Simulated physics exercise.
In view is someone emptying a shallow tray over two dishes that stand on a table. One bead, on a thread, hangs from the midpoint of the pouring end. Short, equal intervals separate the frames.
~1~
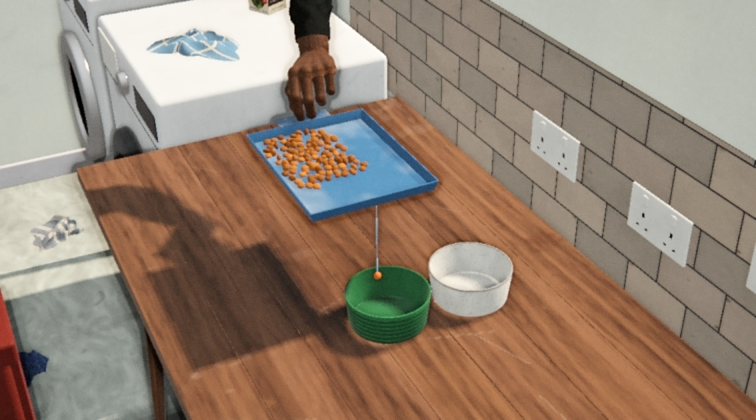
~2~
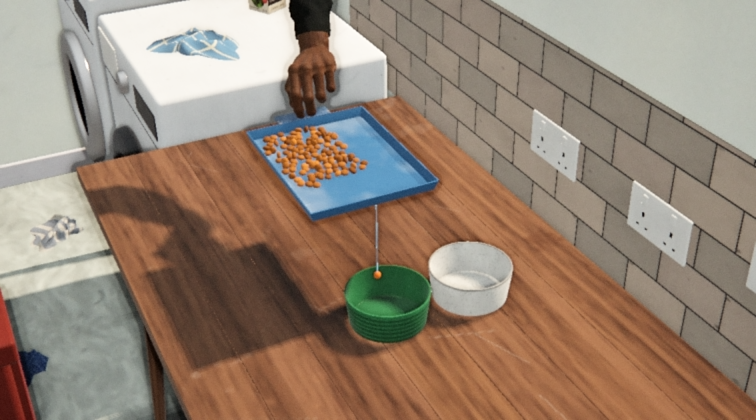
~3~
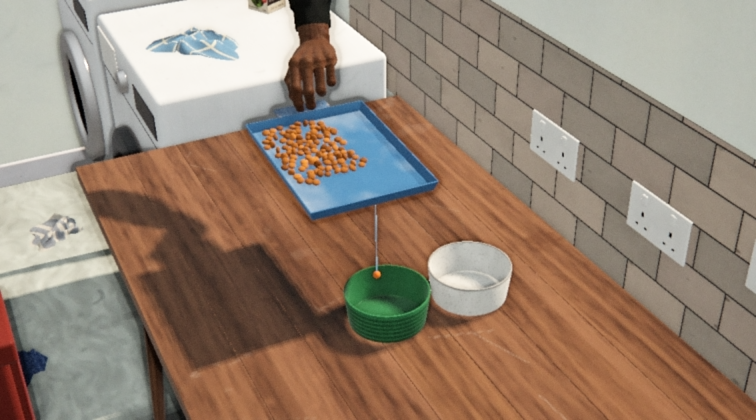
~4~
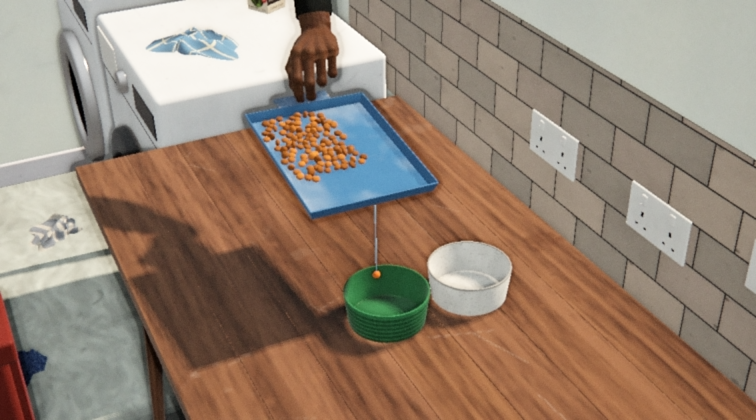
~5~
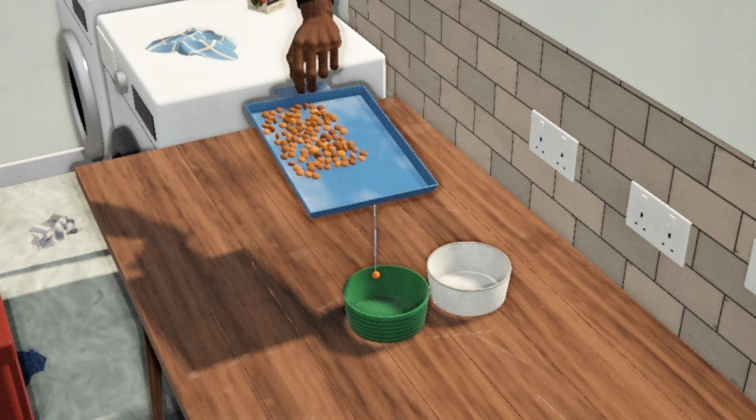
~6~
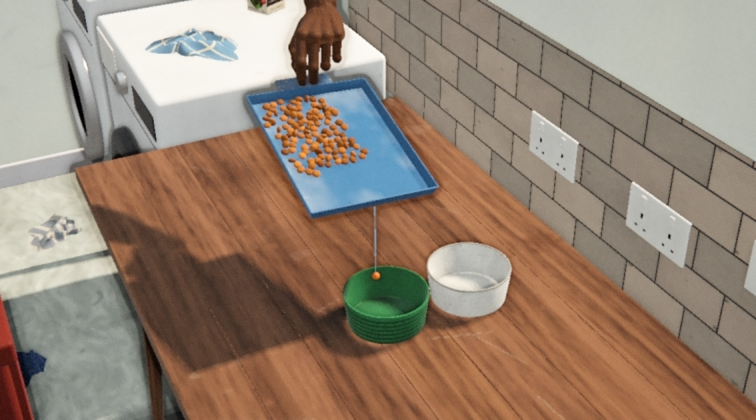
A hand gradually raises the far end of a blue tray of orange bits above two dishes.
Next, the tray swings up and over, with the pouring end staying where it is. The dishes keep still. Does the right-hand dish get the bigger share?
More lands left.
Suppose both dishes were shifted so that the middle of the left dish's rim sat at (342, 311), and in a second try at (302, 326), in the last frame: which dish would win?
Result for the first try: The dish on the right side; for the second: The dish on the right side.
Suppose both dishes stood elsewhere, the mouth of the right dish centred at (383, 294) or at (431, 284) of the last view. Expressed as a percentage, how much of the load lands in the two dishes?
In turn about 50 and about 80 percent.
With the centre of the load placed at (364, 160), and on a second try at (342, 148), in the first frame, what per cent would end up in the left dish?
You'd get near 50 percent first and near 40 percent after that.
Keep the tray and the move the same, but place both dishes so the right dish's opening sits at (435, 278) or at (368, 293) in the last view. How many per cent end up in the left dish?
The first position comes out at 20 per cent, the other at 0 per cent.
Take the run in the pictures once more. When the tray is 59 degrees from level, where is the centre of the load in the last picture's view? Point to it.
Somewhere near pixel (395, 195).
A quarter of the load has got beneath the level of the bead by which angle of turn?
About 70°.
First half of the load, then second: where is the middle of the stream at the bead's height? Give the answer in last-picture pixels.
Early half: (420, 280); late half: (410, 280).
Just after the last frame, tray tipped steeply; the larger part on the tray; just a few in the left dish; about a tenth in the air.
A moment on, tray tipped right over; roughly a quarter on the tray; roughly a quarter in the left dish; about a tenth in the right dish; roughly a quarter outside both; about a tenth in the air.
Further on, tray tipped past a quarter turn; roughly half in the left dish; roughly a quarter in the right dish; roughly a quarter outside both.
When it is over, tray tipped past a quarter turn; roughly half in the left dish; roughly a quarter in the right dish; roughly a quarter outside both.
